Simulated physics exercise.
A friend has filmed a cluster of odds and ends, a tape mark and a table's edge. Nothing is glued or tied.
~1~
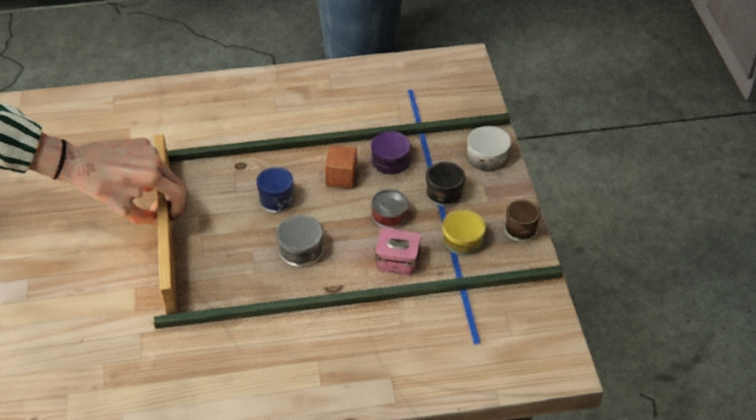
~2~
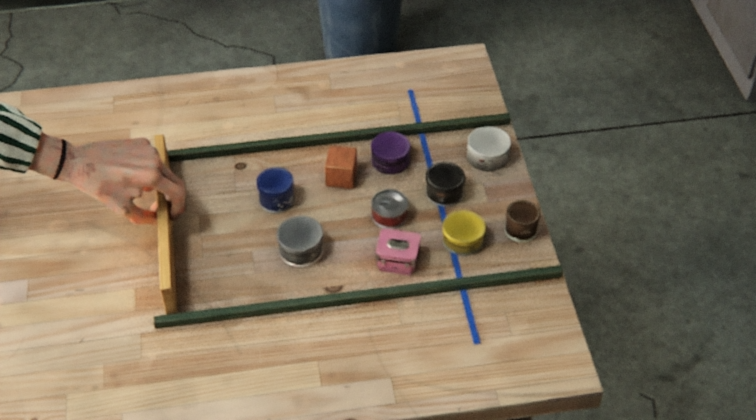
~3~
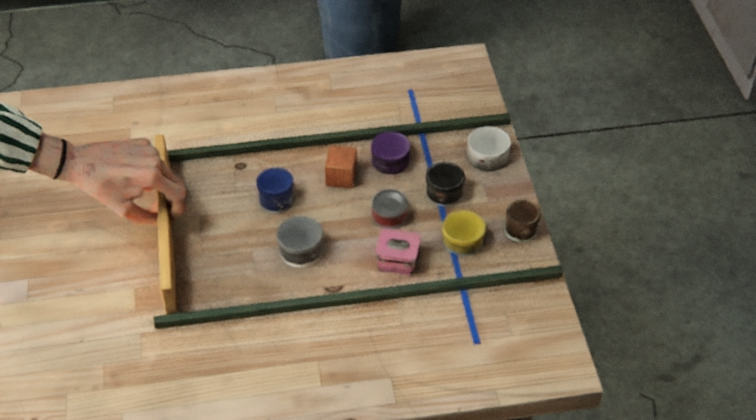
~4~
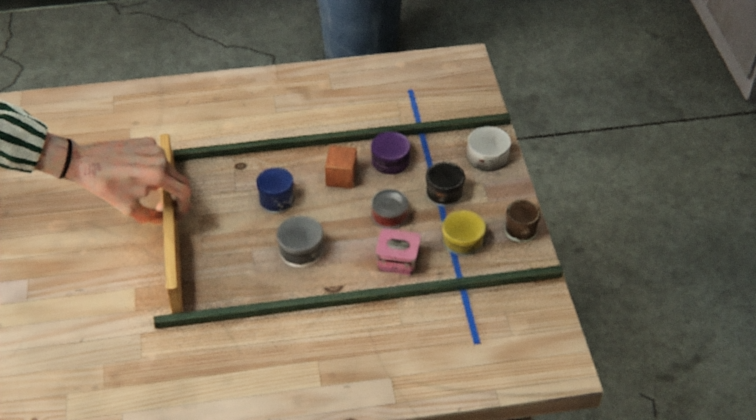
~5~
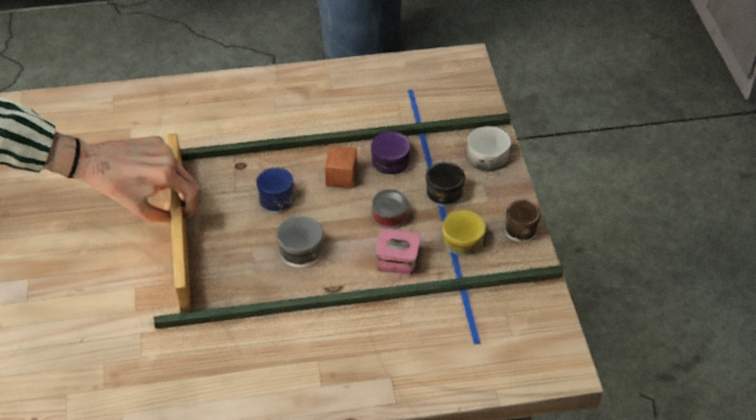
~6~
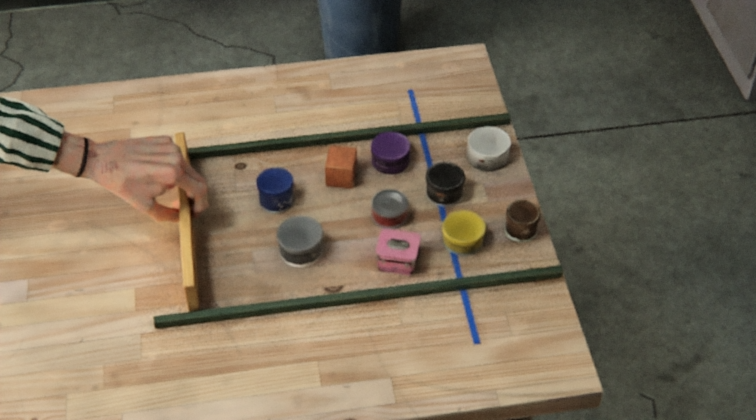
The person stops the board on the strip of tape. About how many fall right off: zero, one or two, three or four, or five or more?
In the end the number that fall off is zero.
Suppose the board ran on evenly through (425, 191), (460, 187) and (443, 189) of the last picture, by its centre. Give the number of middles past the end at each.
It would be 0, 2 and 1.
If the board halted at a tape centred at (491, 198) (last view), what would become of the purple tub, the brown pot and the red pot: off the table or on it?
The purple tub falls; the brown pot goes over; the red pot survives.
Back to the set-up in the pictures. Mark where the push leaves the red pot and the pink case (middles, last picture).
First (476, 197), then (474, 258).
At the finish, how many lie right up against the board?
4 of them.
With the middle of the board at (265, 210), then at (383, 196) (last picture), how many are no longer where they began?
First 1, then 7.
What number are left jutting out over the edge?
The number is 2.
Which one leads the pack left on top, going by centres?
The brown pot ends nearest.
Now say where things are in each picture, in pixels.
The first frame shows brown pot (522, 221); white tub (489, 149); yellow tin (463, 233); board (165, 221); tape (440, 204).
The second frame shows white tub (488, 149); grey tin (301, 242).
The third frame shows yellow tin (463, 233); purple tub (391, 153).
The fourth frame shows brown pot (522, 221); board (171, 221).
The fifth frame shows white tub (488, 149); orange block (341, 167).
The sixth frame shows brown pot (522, 221); white tub (488, 149); yellow tin (463, 233); board (186, 219); tape (440, 204).
Soon after, none off yet; brown pot at rest near (522, 221); white tub at rest near (488, 149); yellow tin at rest near (463, 233).
In the end, the number that fall off is zero.
